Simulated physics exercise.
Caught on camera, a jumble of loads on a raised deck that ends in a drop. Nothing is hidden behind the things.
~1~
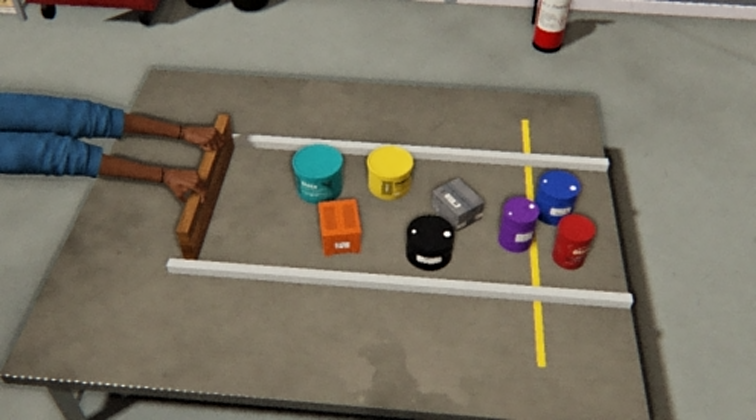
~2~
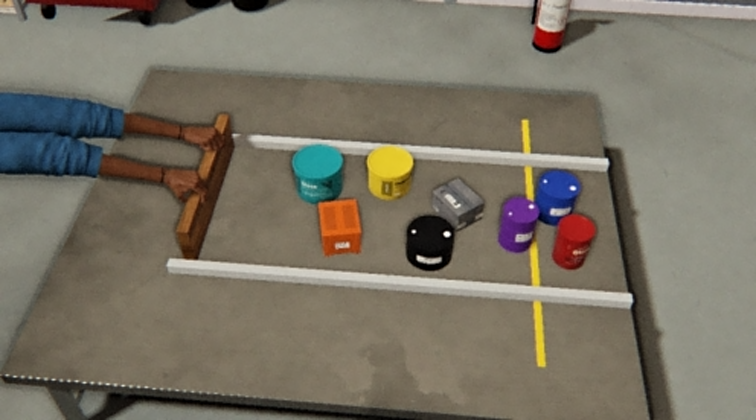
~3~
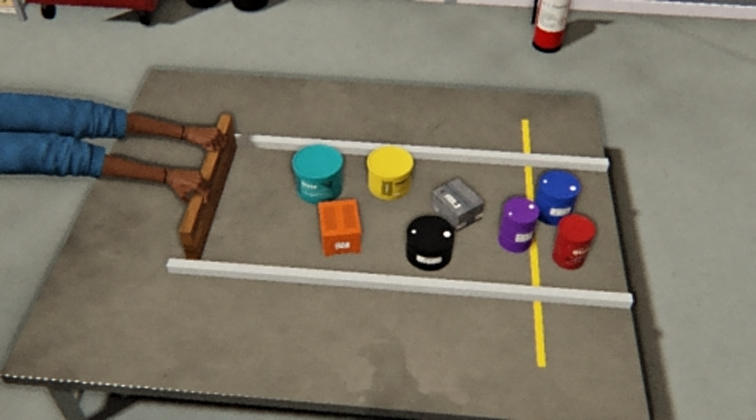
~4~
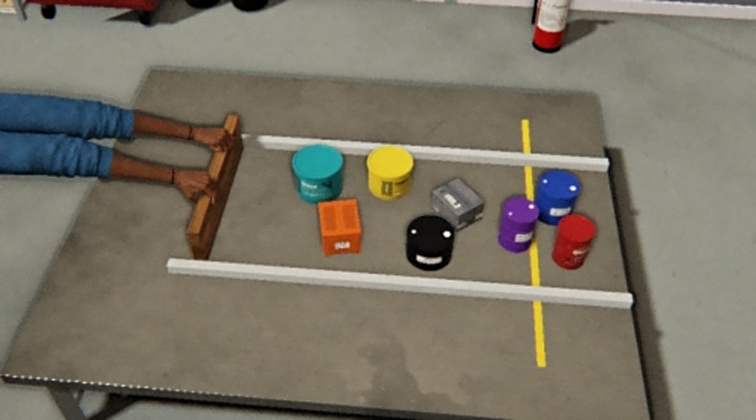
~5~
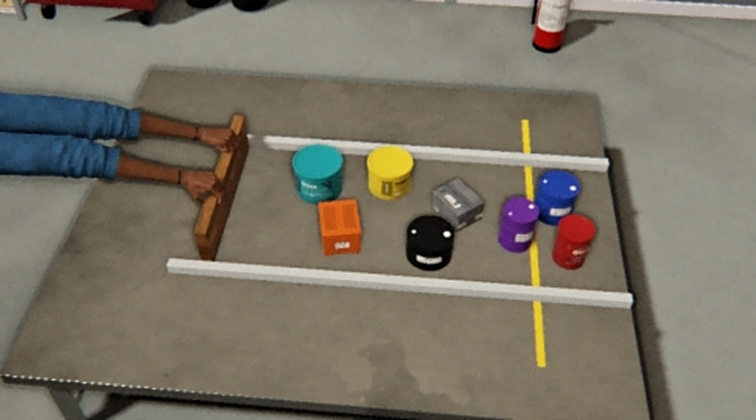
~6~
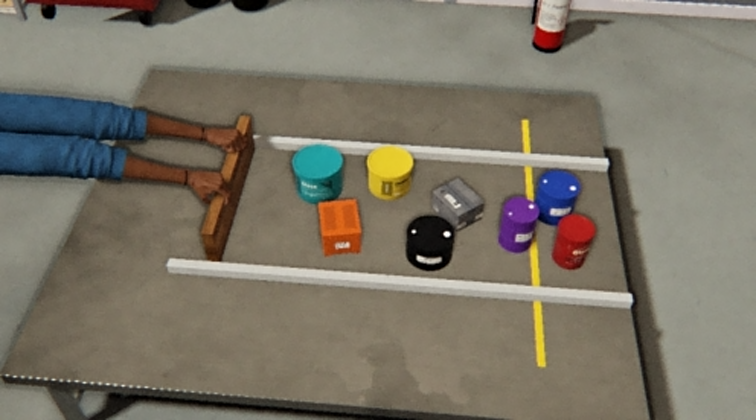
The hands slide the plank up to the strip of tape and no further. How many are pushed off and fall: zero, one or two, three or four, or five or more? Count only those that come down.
Outcome: The number that fall off is one or two.
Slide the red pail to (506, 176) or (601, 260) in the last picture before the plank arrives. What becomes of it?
In turn it survives; falls.
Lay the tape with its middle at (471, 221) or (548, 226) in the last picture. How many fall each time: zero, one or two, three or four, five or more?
In that order: Zero; just one or two.
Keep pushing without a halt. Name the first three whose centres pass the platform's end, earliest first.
Earliest first: The red pail, the purple canister, the blue canister.
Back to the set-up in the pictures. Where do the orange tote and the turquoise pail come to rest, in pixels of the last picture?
Near (555, 248) and (558, 200).
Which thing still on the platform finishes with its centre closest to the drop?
The blue canister ends nearest.
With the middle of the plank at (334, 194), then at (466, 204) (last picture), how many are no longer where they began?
First 3, then 7.
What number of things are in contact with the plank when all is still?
That makes 2.
Soon after, none off yet; red pail at rest near (573, 243); blue canister at rest near (556, 198); purple canister at rest near (518, 225).
In the end, the number that fall off is one or two; gone, purple canister and red pail.
